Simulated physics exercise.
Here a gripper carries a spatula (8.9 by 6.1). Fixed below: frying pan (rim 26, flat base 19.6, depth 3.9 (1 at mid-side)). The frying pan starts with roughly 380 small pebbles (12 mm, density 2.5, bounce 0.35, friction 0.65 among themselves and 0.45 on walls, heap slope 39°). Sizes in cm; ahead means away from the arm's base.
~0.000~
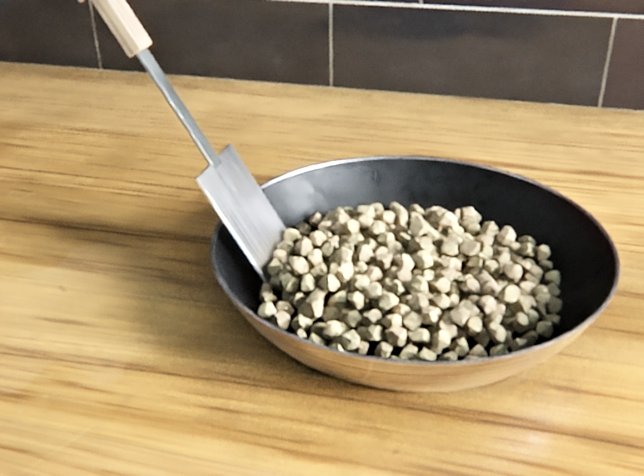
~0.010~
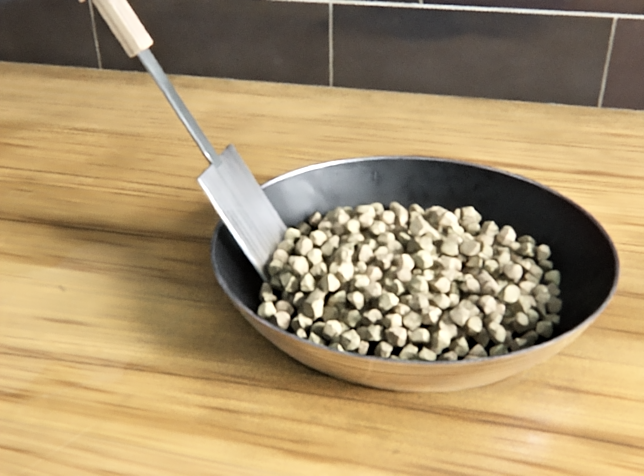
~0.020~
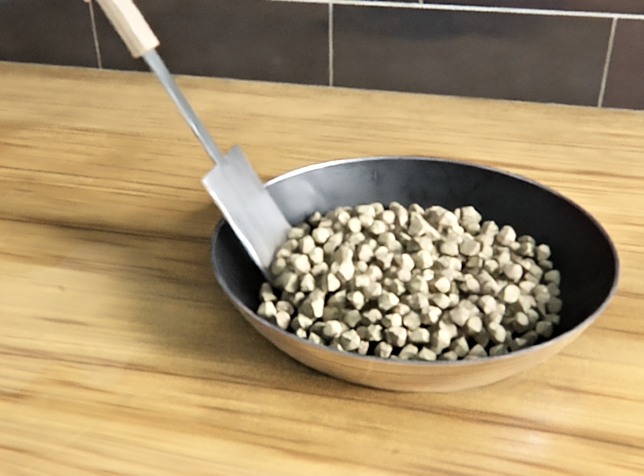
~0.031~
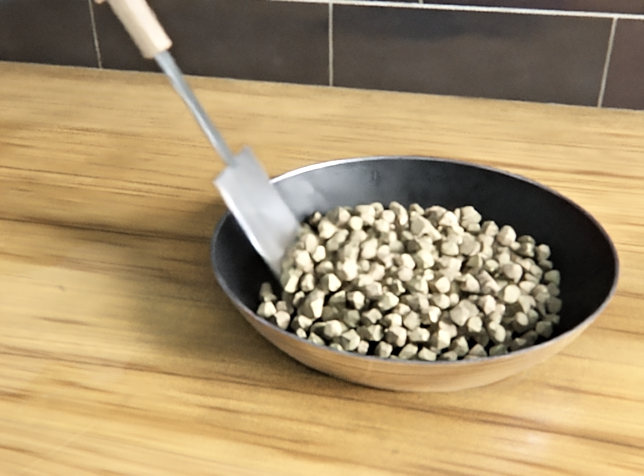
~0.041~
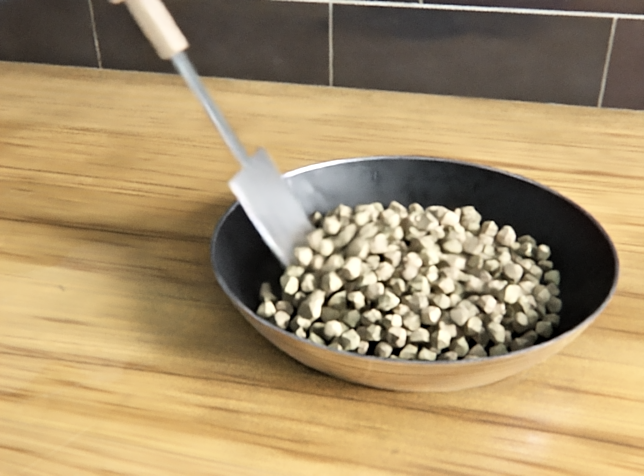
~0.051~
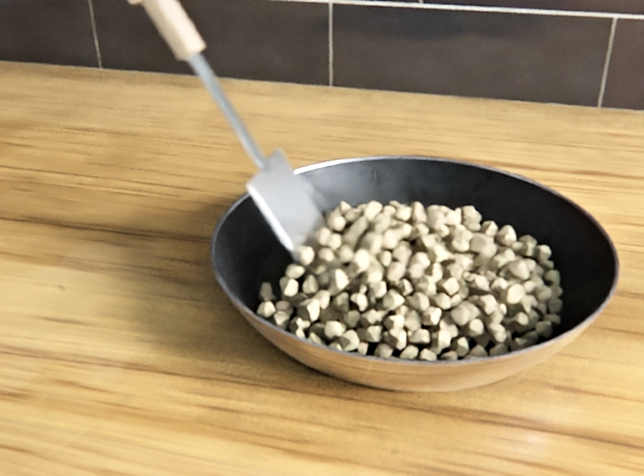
At the start, a metal spatula with a pale handle leans into the left side of a dark frying pan heaped with small pebbles on a wooden counter. It barely moves at first, then slides a short way right through the pile, nudging nearby pebbles while the pan stays still.
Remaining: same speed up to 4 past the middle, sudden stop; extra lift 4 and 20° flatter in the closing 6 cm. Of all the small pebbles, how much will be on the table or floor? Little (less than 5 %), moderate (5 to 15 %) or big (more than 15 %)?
On the table or floor the share is moderate, 5 to 15 %.
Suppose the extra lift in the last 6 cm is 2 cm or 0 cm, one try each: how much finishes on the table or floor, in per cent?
About 0 and 0 per cent.
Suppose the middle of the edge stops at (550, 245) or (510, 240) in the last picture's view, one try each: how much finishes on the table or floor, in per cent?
Some 20 and 15 per cent.
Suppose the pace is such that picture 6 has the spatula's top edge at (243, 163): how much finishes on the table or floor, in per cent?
About 0 per cent.
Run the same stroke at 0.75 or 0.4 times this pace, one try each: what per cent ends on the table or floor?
Some 5 and 0 per cent.
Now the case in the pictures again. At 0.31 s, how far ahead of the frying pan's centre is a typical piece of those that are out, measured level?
Some 22 cm.
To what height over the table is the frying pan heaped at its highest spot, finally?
About 4.0 cm.
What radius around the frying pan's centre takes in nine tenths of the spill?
Roughly 35 cm.
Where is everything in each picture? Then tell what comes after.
In the first frame, spatula top edge at (214, 160), sloping 59°; upper third of the load around (402, 266), from x 265 to 555, top at y 210; 384 in the frying pan.
In the second frame, spatula top edge at (214, 161), sloping 59°; upper third of the load around (402, 266), from x 265 to 555, top at y 210.
In the third frame, spatula top edge at (220, 161), sloping 59°; upper third of the load around (400, 264), from x 265 to 555, top at y 210.
In the fourth frame, spatula top edge at (231, 162), sloping 59°; upper third of the load around (395, 264), from x 265 to 555, top at y 210.
In the fifth frame, spatula top edge at (247, 164), sloping 59°; upper third of the load around (392, 262), from x 265 to 555, top at y 210.
In the sixth frame, spatula top edge at (263, 165), sloping 59°; upper third of the load around (398, 258), from x 265 to 555, top at y 210; 384 in the frying pan.
By 0.08 s, sloping 58°, highest piece 6 above the table; 384 in the frying pan.
By 0.10 s, sloping 52°, highest piece 7 above the table; 384 in the frying pan.
By 0.31 s, sloping 39°, highest piece 6 above the table; 351 in the frying pan, 32 on the table or floor, 1 on the blade or in flight.
By 1.36 s, sloping 39°, highest piece 4 above the table; 351 in the frying pan, 33 on the table or floor.
Final count, 351 in the frying pan, 33 on the table or floor. That is 9 % on the table or floor.
